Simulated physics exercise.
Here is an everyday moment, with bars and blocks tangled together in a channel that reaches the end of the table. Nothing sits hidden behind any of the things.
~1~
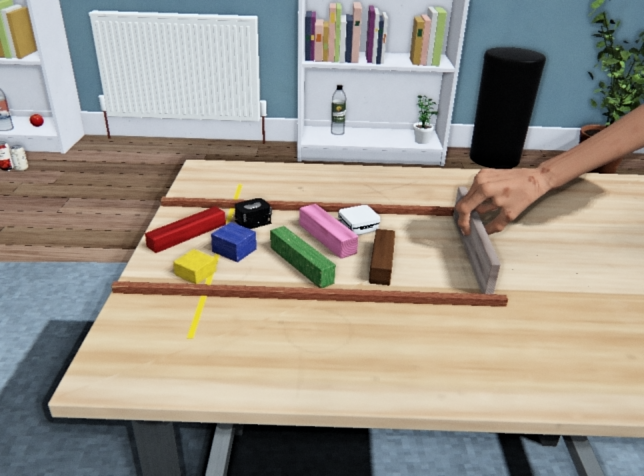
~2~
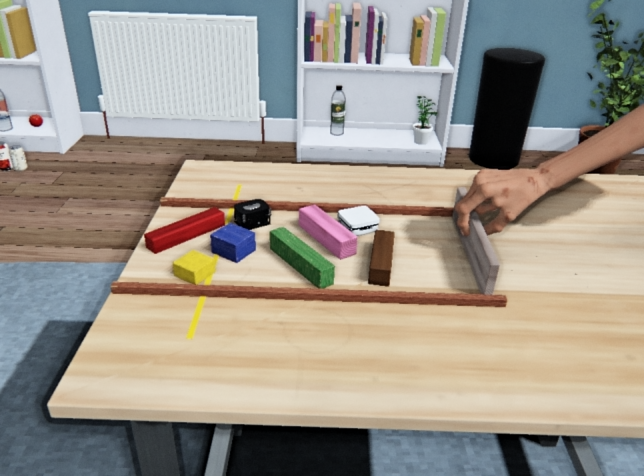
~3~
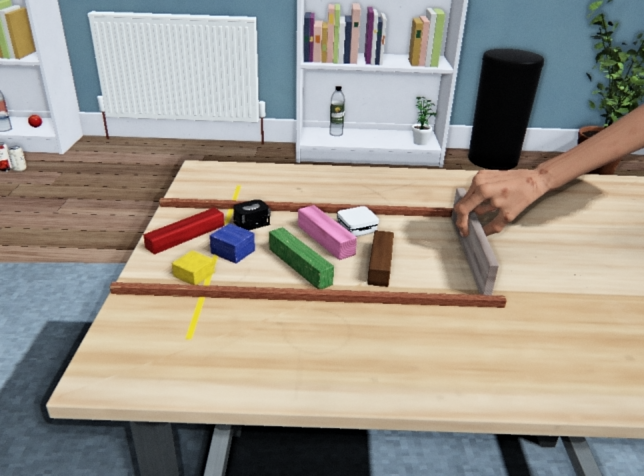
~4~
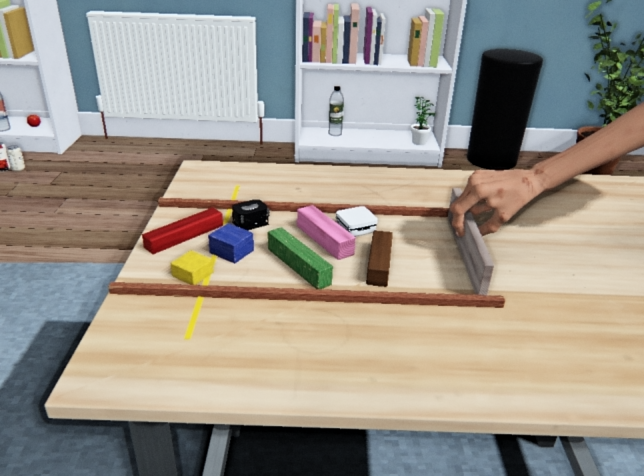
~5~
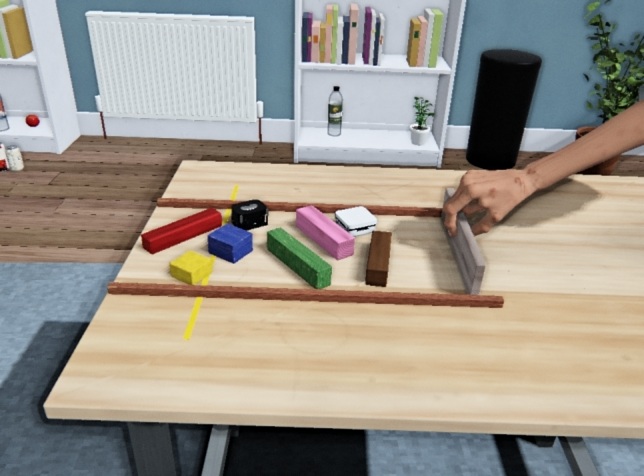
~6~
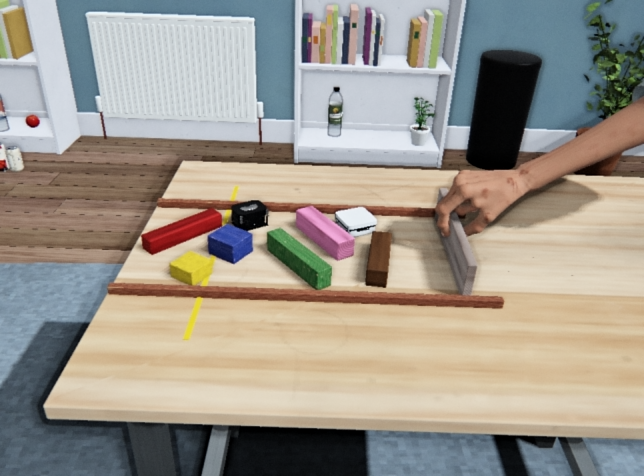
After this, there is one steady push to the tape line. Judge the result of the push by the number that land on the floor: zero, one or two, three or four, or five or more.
The push is going to knock off a lone one or a pair.
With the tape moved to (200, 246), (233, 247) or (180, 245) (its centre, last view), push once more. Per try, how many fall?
Down on the floor: 3, 1 and 4.
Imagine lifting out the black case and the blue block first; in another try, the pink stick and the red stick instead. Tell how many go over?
The count is 0 in the first case and 0 in the second.
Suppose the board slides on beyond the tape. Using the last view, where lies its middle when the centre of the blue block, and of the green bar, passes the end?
Around (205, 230), then around (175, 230).
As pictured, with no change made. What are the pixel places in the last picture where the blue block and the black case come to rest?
I'd put one close to (134, 251) and the other close to (155, 209).
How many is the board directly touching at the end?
2 are in contact with it.
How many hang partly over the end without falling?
Answer: 2.
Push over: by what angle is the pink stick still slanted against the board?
Misalignment: Close to 15°.
Soon after, none off yet; red stick at rest near (183, 231); yellow block at rest near (191, 268); blue block at rest near (230, 244).
After that, none off yet; red stick at rest near (183, 231); yellow block at rest near (191, 268); blue block moving near (226, 244).
And then, none off yet; red stick displaced a little near (149, 230); yellow block displaced a little near (176, 272); blue block displaced well along near (165, 249).
In the end, the number that fall off is one or two; gone, red stick.
